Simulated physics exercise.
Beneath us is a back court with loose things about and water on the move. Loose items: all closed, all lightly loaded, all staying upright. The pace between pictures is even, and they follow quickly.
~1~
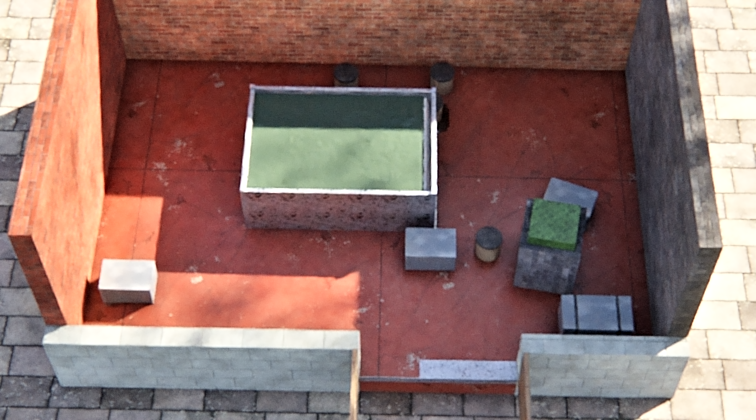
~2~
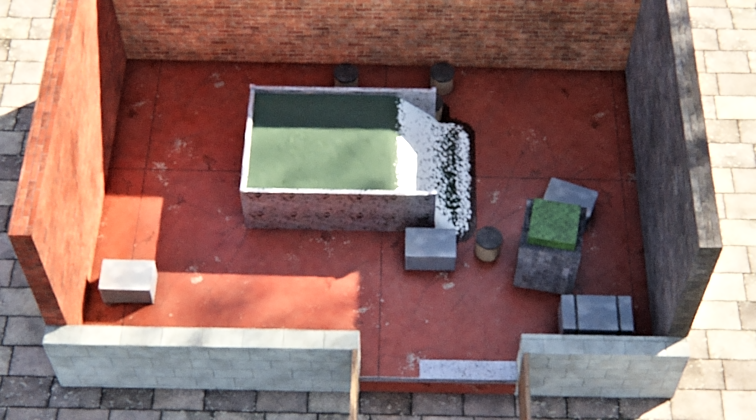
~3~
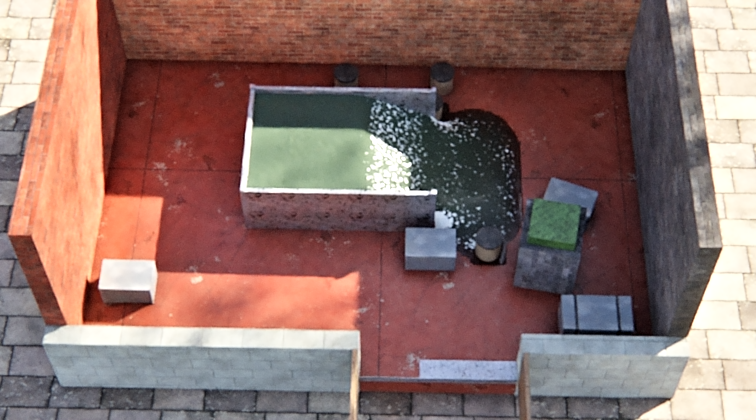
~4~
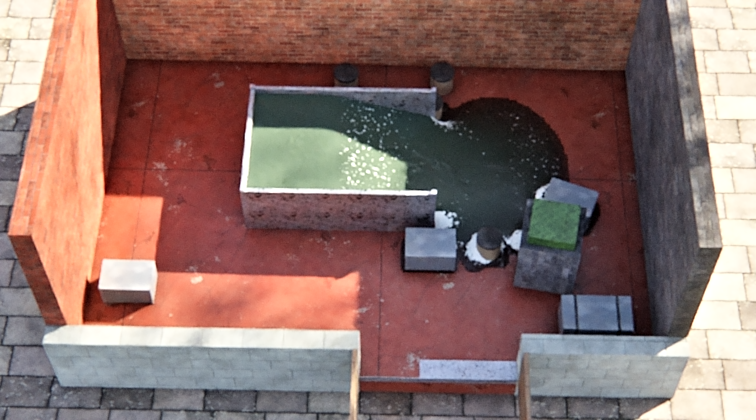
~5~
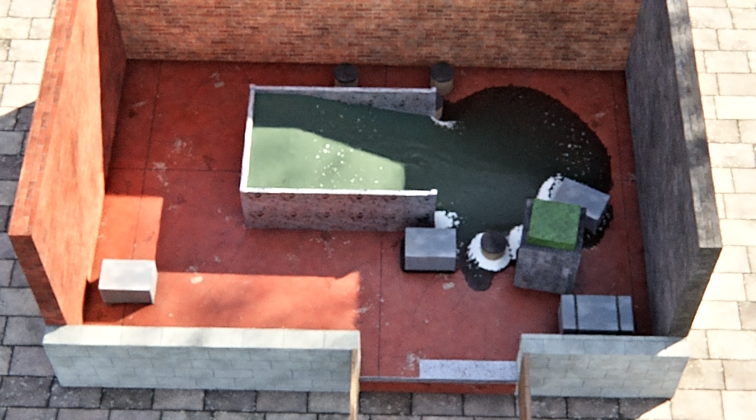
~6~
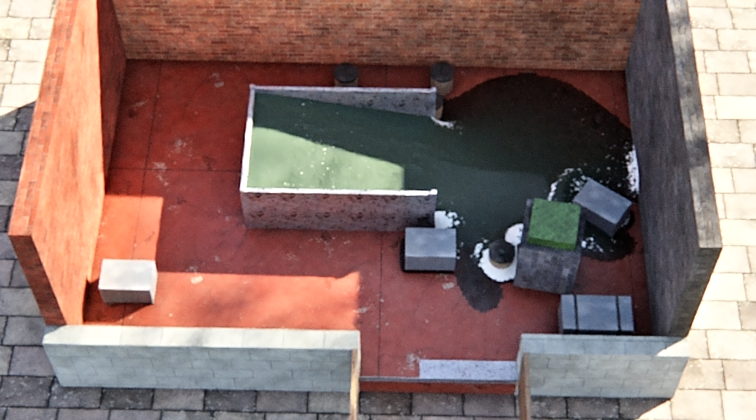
From high above, the view looks down into a red-floored court enclosed by brick and grey walls. A green-filled, pale-rimmed tank stands near the middle, with grey crates around it, a green-topped block to the right and small dark pails nearby. Dark water pours from the tank's right end, spreads with white froth, and nudges a pail and a right-hand crate slightly while the camera stays still.
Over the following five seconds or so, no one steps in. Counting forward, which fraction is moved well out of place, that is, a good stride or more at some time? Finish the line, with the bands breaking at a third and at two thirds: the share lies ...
The share lies at two thirds or above.
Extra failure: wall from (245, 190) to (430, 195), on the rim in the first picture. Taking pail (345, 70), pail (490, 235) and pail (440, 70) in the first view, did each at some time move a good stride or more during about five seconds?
Falls short, falls short, falls short.
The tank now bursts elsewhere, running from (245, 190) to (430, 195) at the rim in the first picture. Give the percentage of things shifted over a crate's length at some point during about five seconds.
That works out to some 40 %.
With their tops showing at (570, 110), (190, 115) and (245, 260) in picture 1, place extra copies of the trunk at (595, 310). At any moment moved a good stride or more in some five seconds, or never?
Item by item: Goes the distance, remains in place, remains in place.
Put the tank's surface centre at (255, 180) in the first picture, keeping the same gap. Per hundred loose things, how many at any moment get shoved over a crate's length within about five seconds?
About 90 per cent.
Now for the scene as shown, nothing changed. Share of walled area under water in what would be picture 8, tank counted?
Close to 40 per cent, tank included.
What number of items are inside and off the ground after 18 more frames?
In total, 2.
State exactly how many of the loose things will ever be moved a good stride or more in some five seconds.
You get 6.
A moment on, 2 of 8 are well off their spots; 1 afloat.
Next, 2 of 8 are well off their spots; 1 afloat.
Later, 4 of 8 are well off their spots; 2 afloat.
In the end, 6 of 8 are well off their spots, and 6 have been at some point; 0 afloat.
